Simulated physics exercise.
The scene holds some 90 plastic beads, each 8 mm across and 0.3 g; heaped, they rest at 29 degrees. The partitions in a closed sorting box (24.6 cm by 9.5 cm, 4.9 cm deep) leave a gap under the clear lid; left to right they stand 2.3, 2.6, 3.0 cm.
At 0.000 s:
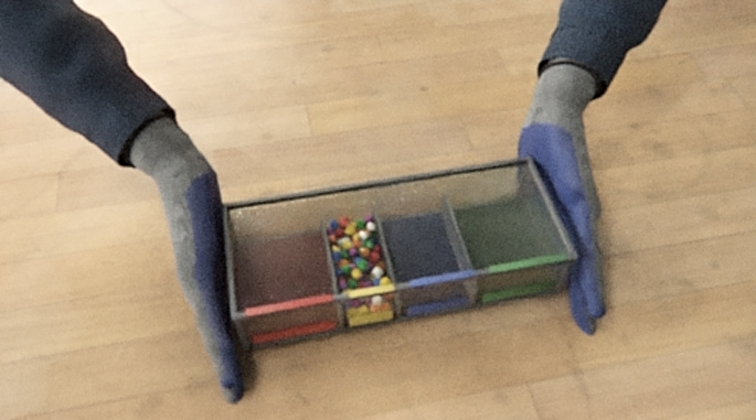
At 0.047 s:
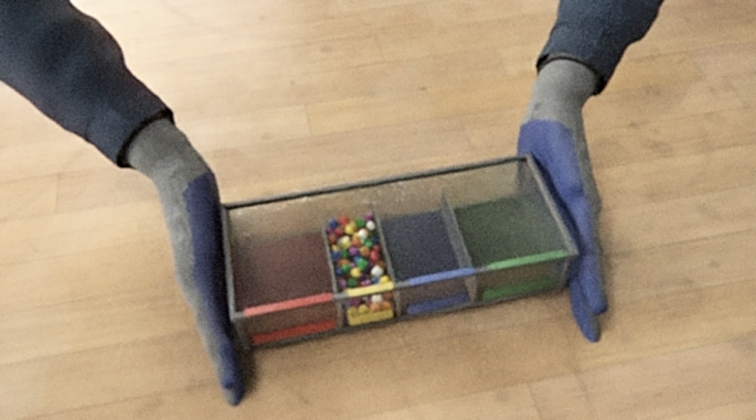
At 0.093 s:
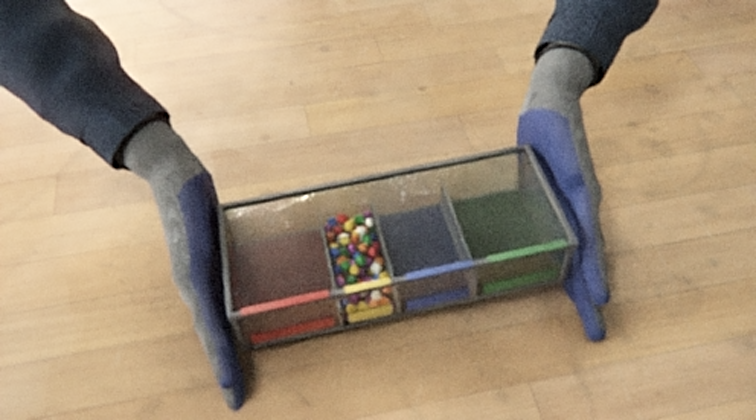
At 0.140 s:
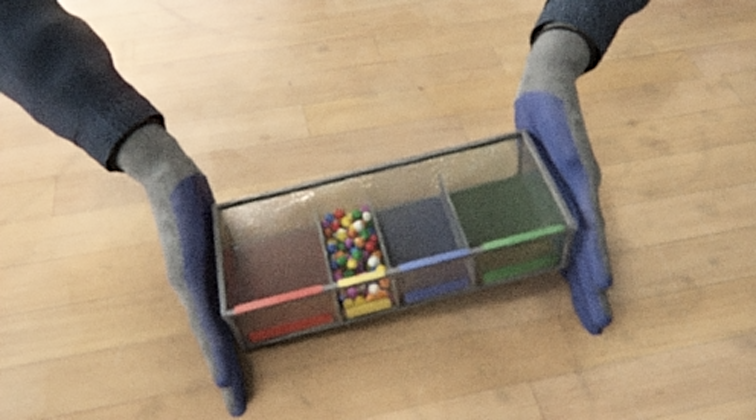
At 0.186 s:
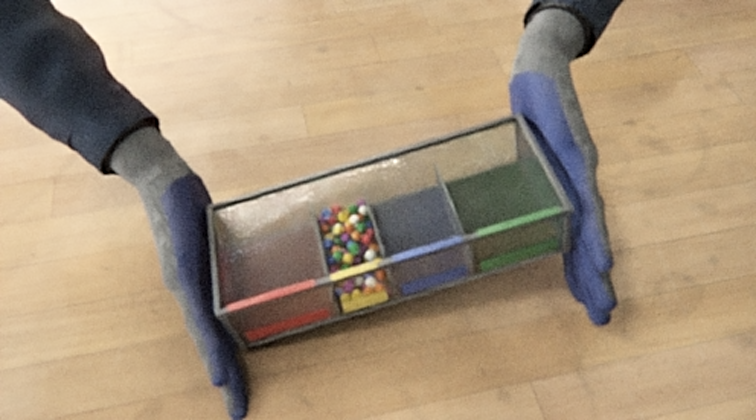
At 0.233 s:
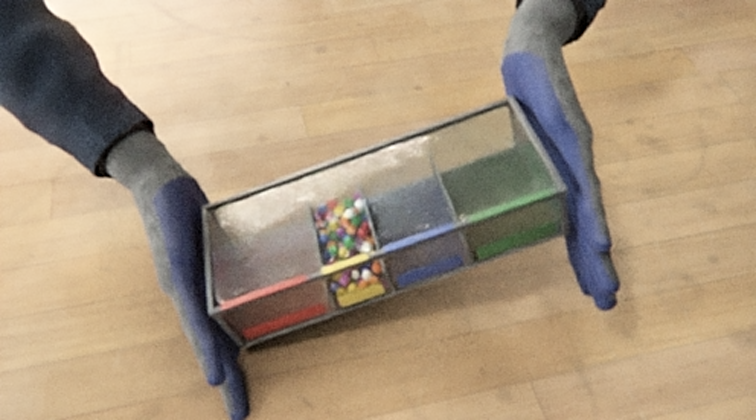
To begin with, two gloved hands hold a clear box, divided into red, yellow, blue and green sections, nearly level above a wooden floor, with colourful beads filling the yellow one. The hands then tilt it steadily, raising the right end while the left dips slightly, and the beads stay in the yellow section.
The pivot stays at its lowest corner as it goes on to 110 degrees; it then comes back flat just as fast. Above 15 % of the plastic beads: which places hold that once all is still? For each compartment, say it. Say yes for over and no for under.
Red: Yes; blue: No; green: No; yellow: No.
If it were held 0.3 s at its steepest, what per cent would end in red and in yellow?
Red 100; yellow 0.
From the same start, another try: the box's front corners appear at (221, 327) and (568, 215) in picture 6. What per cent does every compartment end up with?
Red = 100 %; blue = 0 %; green = 0 %; yellow = 0 %.
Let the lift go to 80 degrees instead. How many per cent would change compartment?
Some 30 per cent.
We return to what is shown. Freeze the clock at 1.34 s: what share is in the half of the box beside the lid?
About 80 per cent.
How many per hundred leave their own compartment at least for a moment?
Estimate: Near 100 %.
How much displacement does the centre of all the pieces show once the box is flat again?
7.0 cm or thereabouts.
After 1.34 s, tilt 110 degrees; red 75 %, yellow 25 %.
After 2.08 s, tilt 50 degrees; red 100 %.
After 2.85 s, tilt 0 degrees; red 100 %.
At rest (3.4 s), red 100 %, blue 0 %, green 0 %, yellow 0 %.
